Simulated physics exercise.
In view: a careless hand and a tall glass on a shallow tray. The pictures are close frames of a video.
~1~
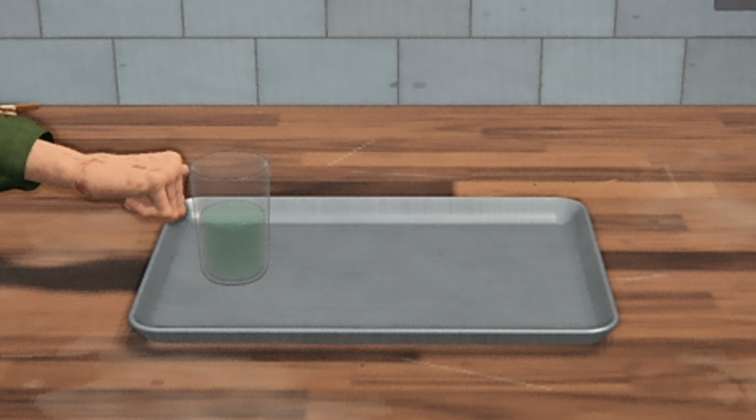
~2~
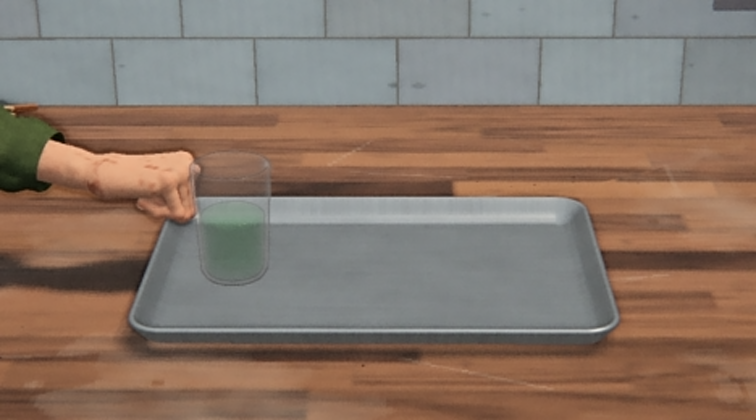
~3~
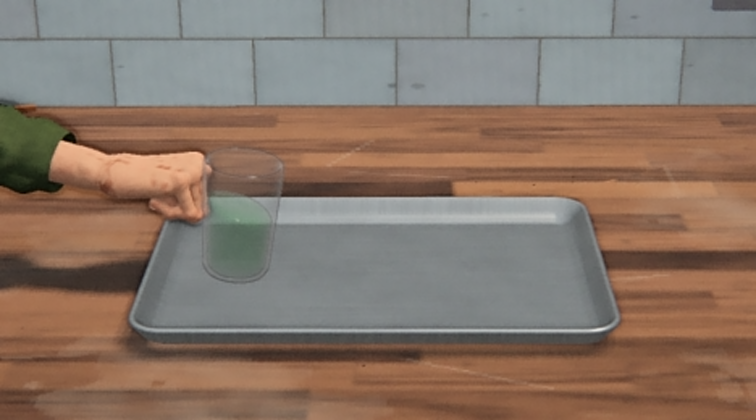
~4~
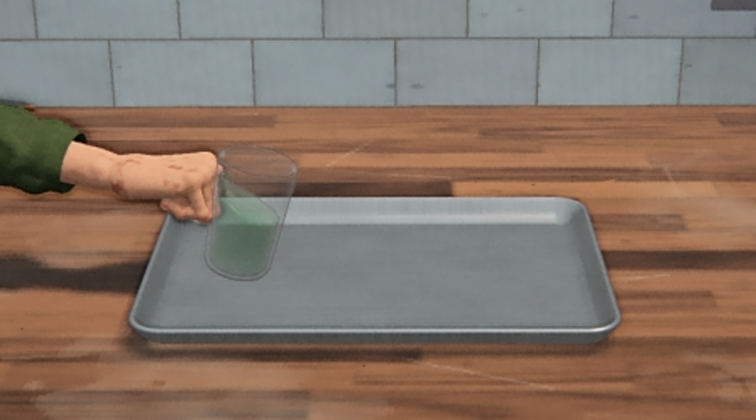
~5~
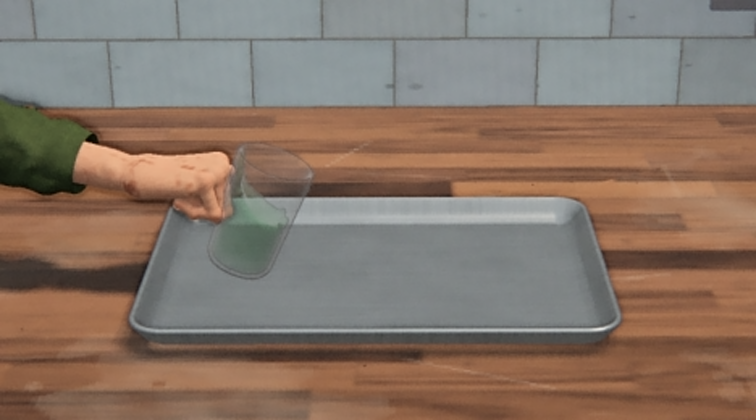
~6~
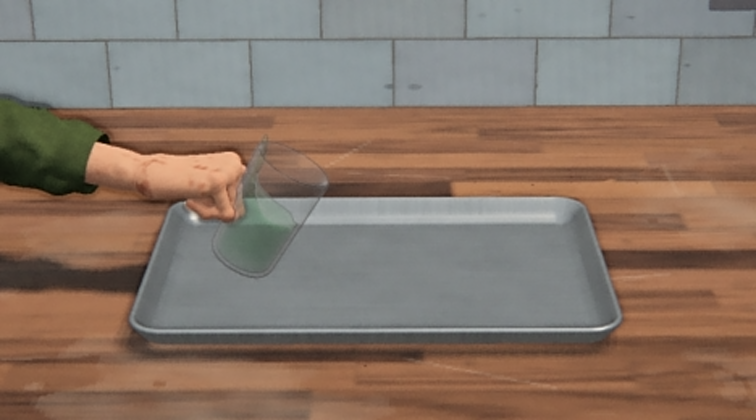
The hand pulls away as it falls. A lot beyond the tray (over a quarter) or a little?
In the end more than a quarter leaves the tray.
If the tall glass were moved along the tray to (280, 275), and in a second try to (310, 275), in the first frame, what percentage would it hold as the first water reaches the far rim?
Roughly 55 per cent, and 65 per cent.
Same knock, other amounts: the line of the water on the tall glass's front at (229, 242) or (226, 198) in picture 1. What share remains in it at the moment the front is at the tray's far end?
Roughly 40 per cent, and 45 per cent.
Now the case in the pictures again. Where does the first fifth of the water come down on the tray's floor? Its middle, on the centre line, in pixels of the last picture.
Close to (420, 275).
A moment on, the tall glass lies on its side and 94 per cent is in the glass, 3 on the tray and 3 above or beyond its rim.
Next, the tall glass lies on its side and 46 per cent is in the glass, 53 on the tray and 1 above or beyond its rim.
Then the tall glass lies on its side and 26 per cent is in the glass, 53 on the tray and 21 above or beyond its rim.
Later the tall glass lies on its side and 14 per cent is in the glass, 50 on the tray and 36 above or beyond its rim.
In the end 64 per cent is held by tray and glass, 36 is off the tray.
